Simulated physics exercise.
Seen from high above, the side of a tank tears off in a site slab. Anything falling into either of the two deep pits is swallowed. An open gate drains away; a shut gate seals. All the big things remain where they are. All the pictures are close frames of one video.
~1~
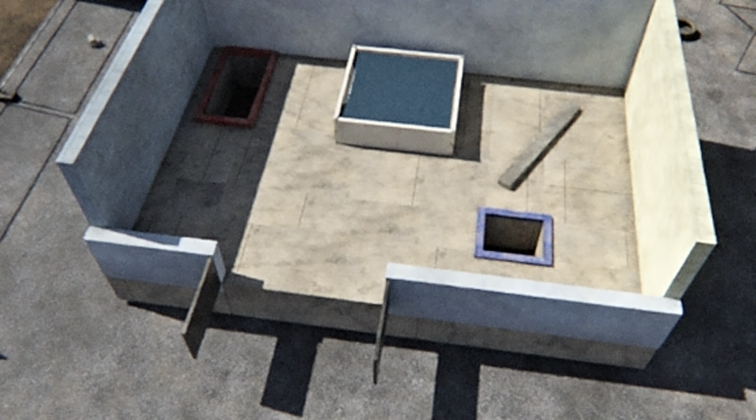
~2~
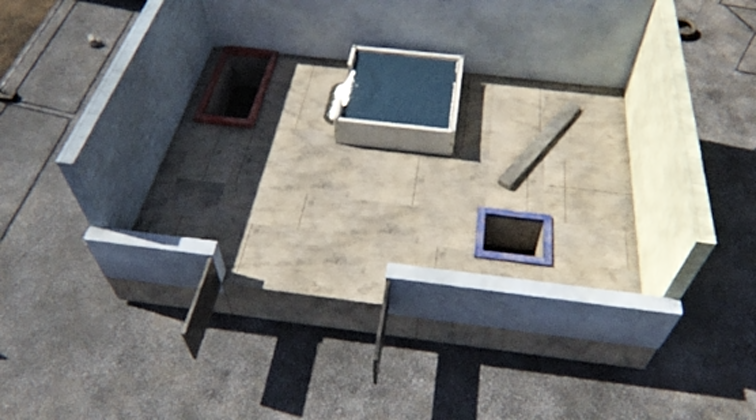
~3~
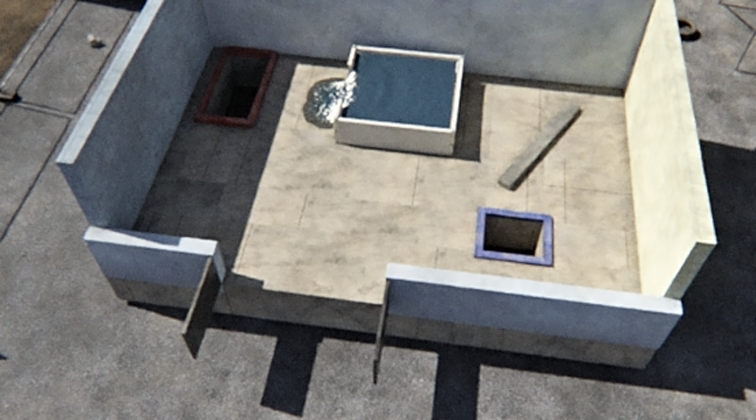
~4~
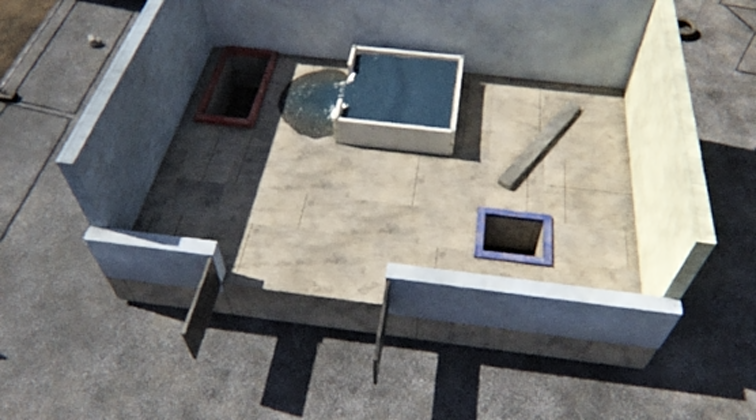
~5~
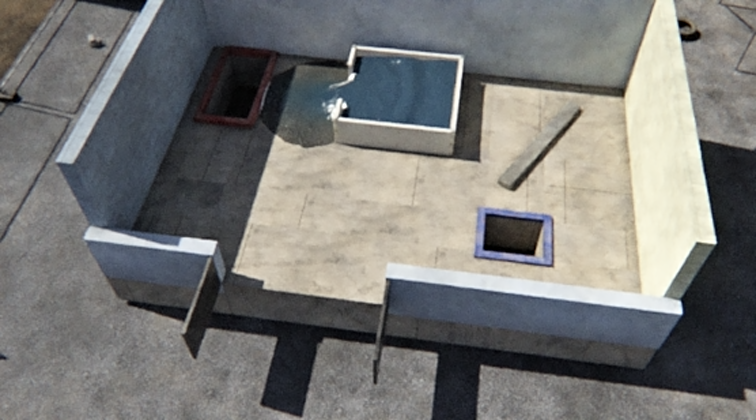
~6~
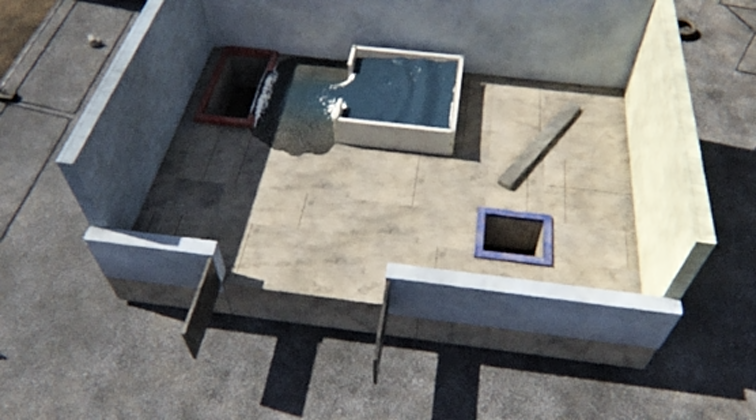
On a walled slab, a tank's left side breaks and water spreads left to the red-framed opening.
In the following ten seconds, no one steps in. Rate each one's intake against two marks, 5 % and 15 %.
Ratings: Gate - between the two marks; red pit - above the 15 % mark; blue pit - below the 5 % mark.
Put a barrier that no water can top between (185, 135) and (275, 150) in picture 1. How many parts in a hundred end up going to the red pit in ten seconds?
The red pit gets 30 per cent.
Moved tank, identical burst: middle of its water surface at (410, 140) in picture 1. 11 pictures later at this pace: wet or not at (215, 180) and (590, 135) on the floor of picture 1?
First spot submerged, second spot spared.
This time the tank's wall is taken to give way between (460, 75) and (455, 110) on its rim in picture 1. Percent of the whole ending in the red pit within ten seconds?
Roughly 0 per cent goes to the red pit.
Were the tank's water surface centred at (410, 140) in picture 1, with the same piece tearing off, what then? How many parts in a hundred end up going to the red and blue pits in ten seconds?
Red 8 %, blue 0 %.
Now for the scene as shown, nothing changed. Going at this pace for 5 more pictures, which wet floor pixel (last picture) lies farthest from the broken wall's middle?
My guess would be about (197, 157).
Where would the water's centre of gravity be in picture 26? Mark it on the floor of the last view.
Somewhere near (342, 120).
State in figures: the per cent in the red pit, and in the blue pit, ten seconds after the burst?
About 26 and 0 per cent.
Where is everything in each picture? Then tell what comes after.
In the first picture, the open tank at (401, 90) is whole and still.
In the second picture, the front is at (342, 85), out from the gap at (348, 99).
In the third picture, water pours out at (348, 100) and has run to (319, 85).
In the fourth picture, water pours out at (348, 99) and has run to (283, 107).
In the fifth picture, the front is at (262, 111), out from the gap at (348, 99).
In the sixth picture, water pours out at (348, 98) and has run to (278, 66).
A moment on, water covers 10 % of the floor; the gate 0 %, the red pit 6 %, the blue pit 0 %.
Next, water covers 20 % of the floor; the gate 0 %, the red pit 14 %, the blue pit 0 %.
Then, water covers 25 % of the floor; the gate 0 %, the red pit 21 %, the blue pit 0 %.
Later, water covers 40 % of the floor; the gate 2 %, the red pit 26 %, the blue pit 0 %.
In the end, water covers 55 % of the floor; the gate 10 %, the red pit 27 %, the blue pit 0 %.
